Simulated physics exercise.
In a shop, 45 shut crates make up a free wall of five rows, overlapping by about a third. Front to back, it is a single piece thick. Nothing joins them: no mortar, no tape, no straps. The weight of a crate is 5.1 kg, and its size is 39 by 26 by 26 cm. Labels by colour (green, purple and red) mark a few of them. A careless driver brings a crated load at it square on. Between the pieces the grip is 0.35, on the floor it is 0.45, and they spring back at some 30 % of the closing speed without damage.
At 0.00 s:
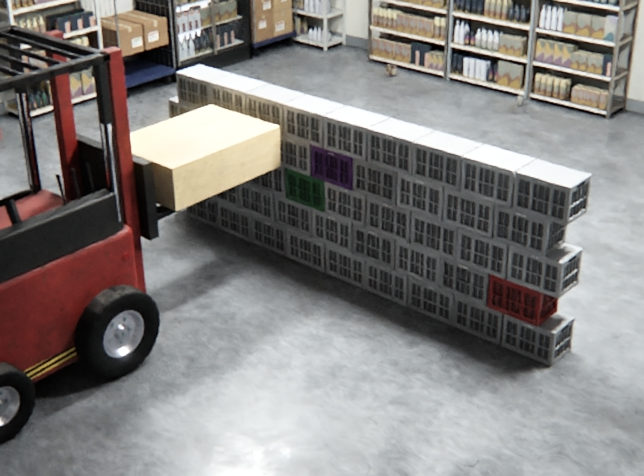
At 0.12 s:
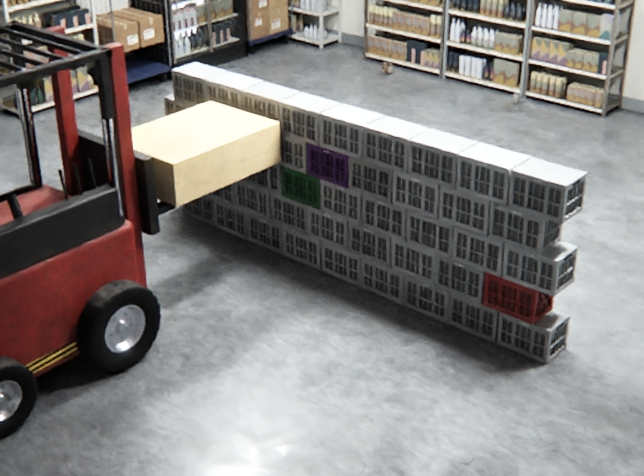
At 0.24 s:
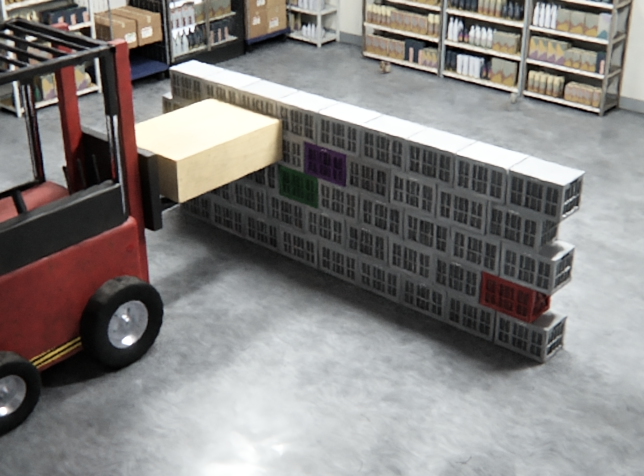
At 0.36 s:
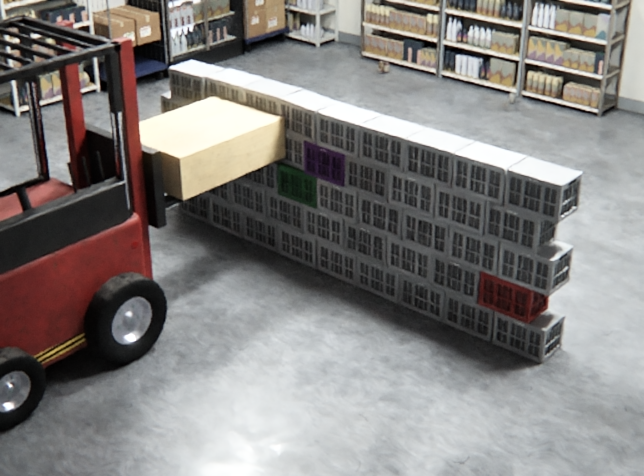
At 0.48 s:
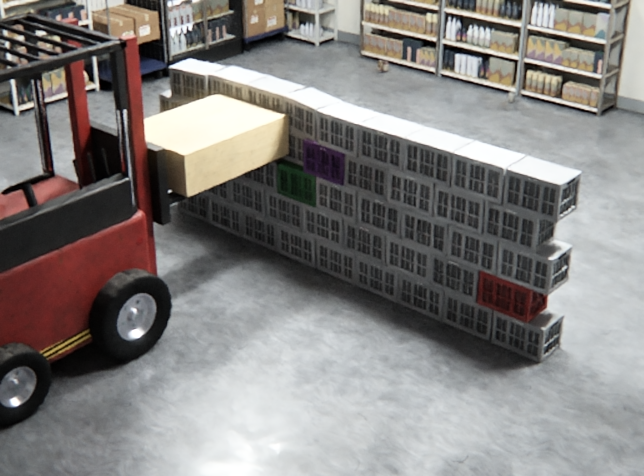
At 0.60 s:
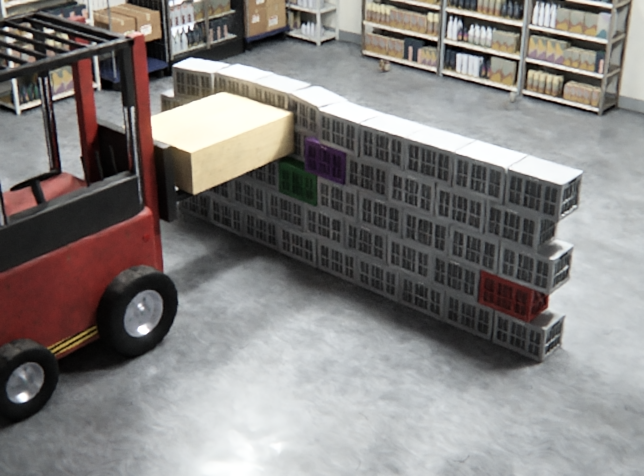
In the video, a red forklift carrying a pale box moves slowly toward a long wall of grey crates, including green, purple and red ones, then presses the box into its upper left part, slightly shifting a few crates.
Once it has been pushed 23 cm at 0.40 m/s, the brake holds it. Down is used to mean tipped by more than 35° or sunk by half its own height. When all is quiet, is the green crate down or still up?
Observed: Green crate recorded up.
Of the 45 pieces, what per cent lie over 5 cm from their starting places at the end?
It works out to 15 percent.
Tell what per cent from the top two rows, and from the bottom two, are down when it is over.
The top part comes to 40 per cent, the bottom part to 0 per cent.
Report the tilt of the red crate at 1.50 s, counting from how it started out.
Near 0 degrees from where it started.
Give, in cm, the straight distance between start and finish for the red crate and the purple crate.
Net shift, middle to middle: Red 0 cm, purple 0 cm.
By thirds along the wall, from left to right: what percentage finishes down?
The thirds come out at 30 on the left, 10 in the middle and 0 on the right, in per cent.
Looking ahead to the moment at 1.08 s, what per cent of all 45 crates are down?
10 per cent.
After 1.08 s, 4 of the 45 crates down; green crate unmoved.
After 1.50 s, 7 of the 45 crates down; green crate unmoved.
In the end (3.4 s), 7 of the 45 crates down; green crate unmoved; purple crate unmoved; red crate unmoved. From the last view, middles, green crate near (309, 180), purple crate near (335, 157).
